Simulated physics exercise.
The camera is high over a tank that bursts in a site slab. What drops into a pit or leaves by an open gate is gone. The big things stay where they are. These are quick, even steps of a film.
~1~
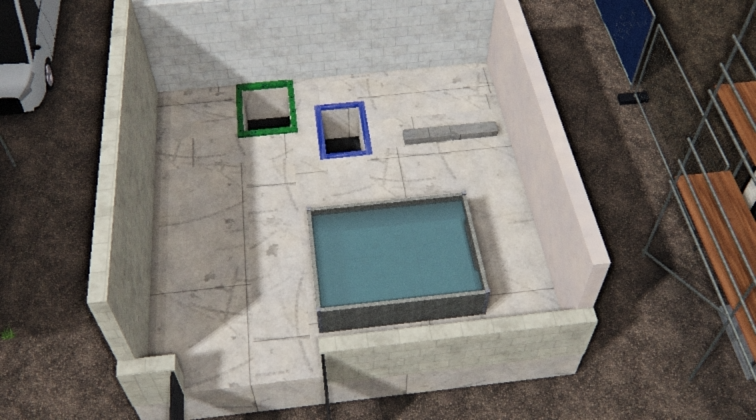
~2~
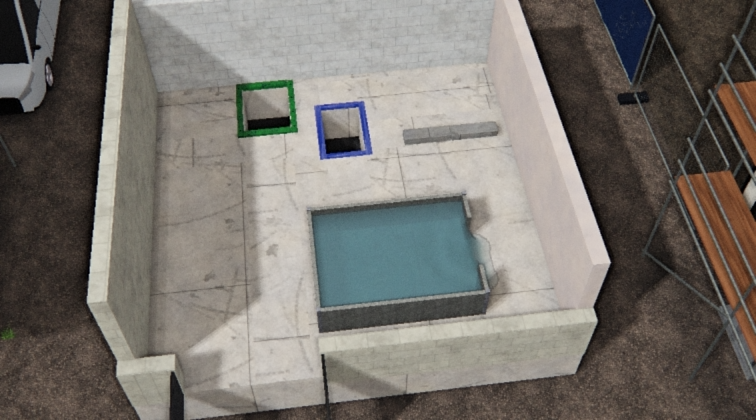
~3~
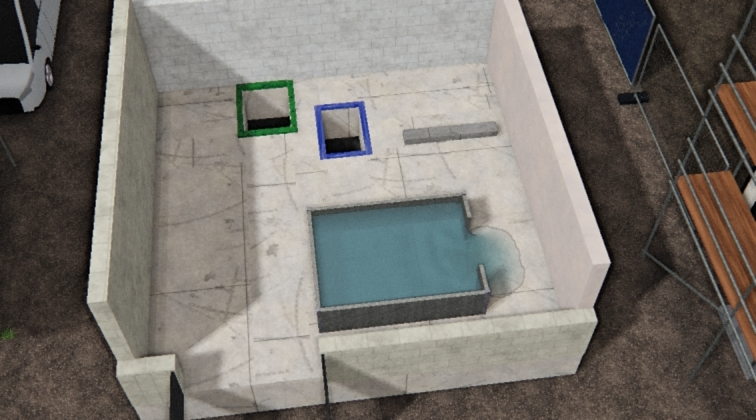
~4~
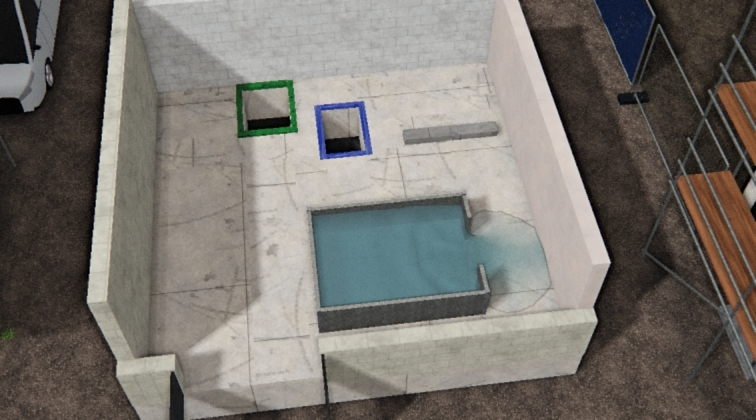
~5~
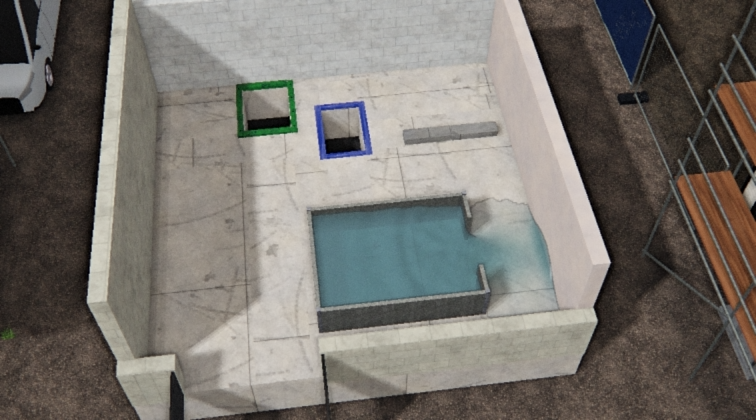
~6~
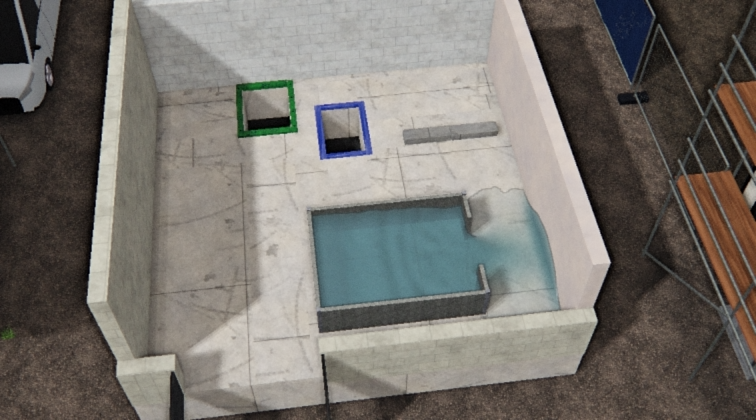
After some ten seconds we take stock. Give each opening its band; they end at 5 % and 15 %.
One by one: The gate takes from 5 to 15 %; the blue pit takes from 5 to 15 %; the green pit takes less than 5 %.
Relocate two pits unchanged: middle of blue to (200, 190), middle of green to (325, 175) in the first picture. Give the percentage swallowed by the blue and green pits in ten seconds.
Per cent: Blue 6, green 10.
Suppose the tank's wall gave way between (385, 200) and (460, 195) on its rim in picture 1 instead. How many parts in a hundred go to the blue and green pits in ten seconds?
In per cent: Blue 40, green 4.
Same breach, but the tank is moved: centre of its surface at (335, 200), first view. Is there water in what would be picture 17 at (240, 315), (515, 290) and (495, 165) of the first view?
In turn: Clear, under water, covered.
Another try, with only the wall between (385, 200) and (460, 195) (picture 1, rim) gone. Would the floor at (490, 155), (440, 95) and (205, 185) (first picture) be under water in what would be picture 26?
One after the other: Covered, under water, free of water.
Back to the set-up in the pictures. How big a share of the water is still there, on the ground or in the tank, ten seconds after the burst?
Some 82 per cent.
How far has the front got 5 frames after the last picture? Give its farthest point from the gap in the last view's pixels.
At about (501, 140).
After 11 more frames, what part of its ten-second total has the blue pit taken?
Some 0 per cent.
A moment on, water covers 10 % of the floor; the gate 0 %, the blue pit 0 %, the green pit 0 %.
Next, water covers 20 % of the floor; the gate 0 %, the blue pit 0 %, the green pit 0 %.
Then, water covers 45 % of the floor; the gate 0 %, the blue pit 1 %, the green pit 0 %.
Later, water covers 75 % of the floor; the gate 4 %, the blue pit 3 %, the green pit 0 %.
In the end, water covers 95 % of the floor; the gate 8 %, the blue pit 9 %, the green pit 1 %.
